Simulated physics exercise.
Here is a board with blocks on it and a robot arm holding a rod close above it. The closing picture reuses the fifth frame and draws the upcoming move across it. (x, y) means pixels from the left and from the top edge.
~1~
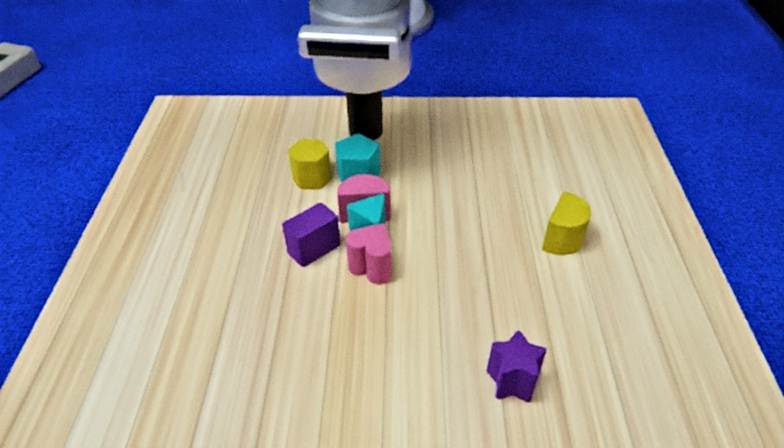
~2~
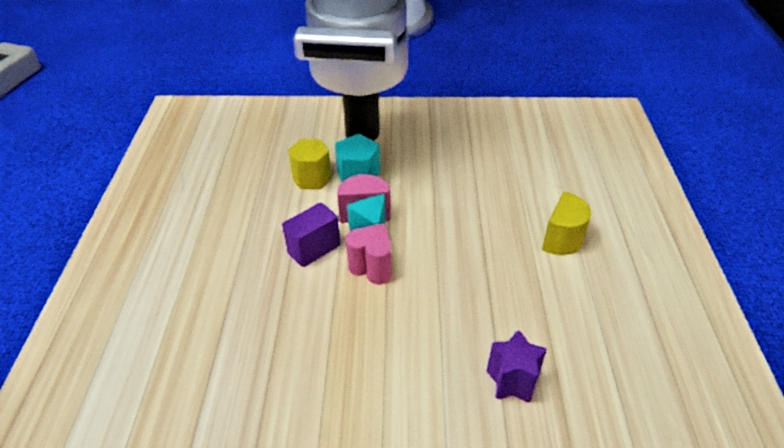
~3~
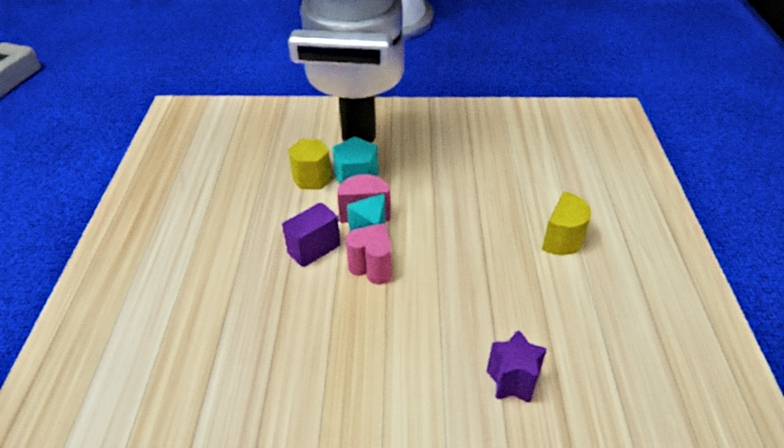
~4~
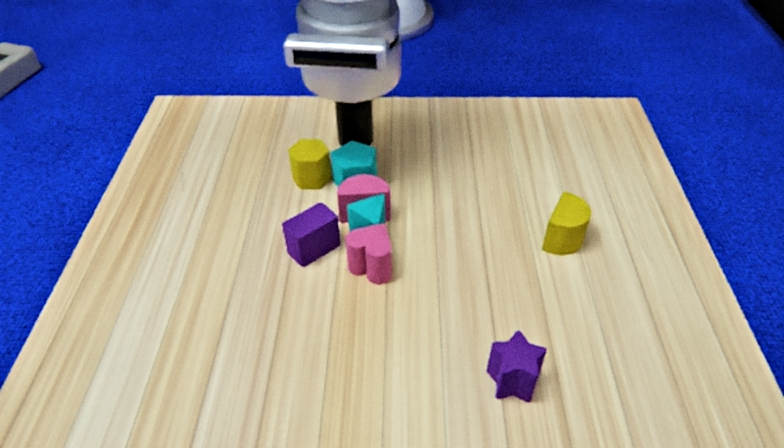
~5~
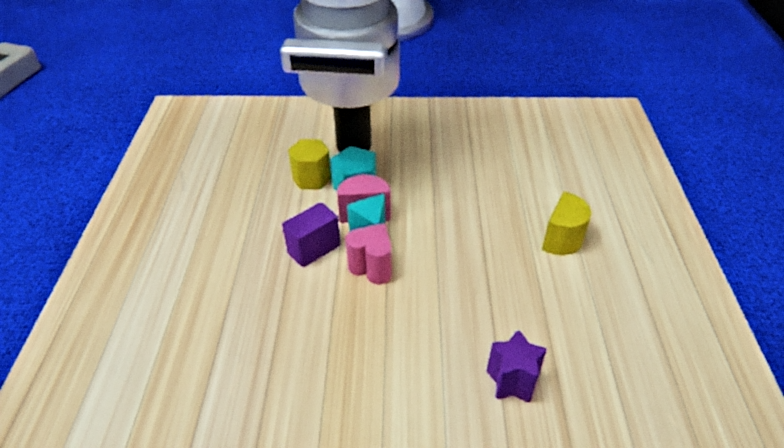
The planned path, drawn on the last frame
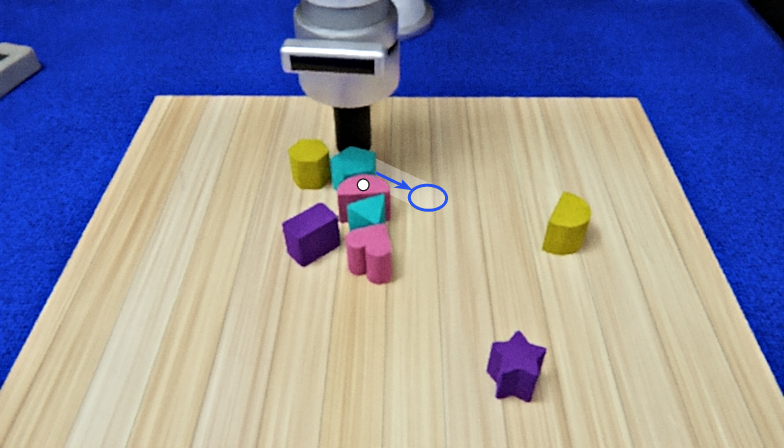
The video shows a robot arm above a wooden board of colored blocks, its dark rod shifting slightly left and then toward the viewer, nudging the turquoise pentagon a short way while the other blocks stay still.
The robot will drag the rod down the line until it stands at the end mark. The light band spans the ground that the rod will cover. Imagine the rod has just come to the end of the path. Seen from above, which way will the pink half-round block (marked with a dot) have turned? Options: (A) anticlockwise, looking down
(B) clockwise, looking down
A - anticlockwise, looking down.
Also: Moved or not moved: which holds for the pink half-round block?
Once the path ends, it is somewhere new.
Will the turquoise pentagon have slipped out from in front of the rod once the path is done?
Answer: Yes.
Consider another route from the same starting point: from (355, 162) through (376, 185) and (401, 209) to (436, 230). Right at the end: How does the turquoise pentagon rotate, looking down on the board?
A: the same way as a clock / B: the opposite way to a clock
(A)
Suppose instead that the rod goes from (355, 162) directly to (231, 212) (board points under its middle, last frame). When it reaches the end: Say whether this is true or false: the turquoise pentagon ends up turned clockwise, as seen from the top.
The claim does not hold.
Drawn move, in a line from (355, 162) to (428, 198); the dot is on the pink half-round block.
The first path, step by step. Halfway along, rod (391, 163); turquoise pentagon (369, 175), turned 60° clockwise; pink half-round block (363, 204), turned 25° anticlockwise; turquoise three-sided block (375, 221); pink heart (372, 250), turned 25° clockwise.
At the end, rod (429, 181); turquoise pentagon (373, 176), turned 75° clockwise; pink half-round block (363, 204), turned 25° anticlockwise; turquoise three-sided block (375, 221); pink heart (372, 250), turned 25° clockwise.
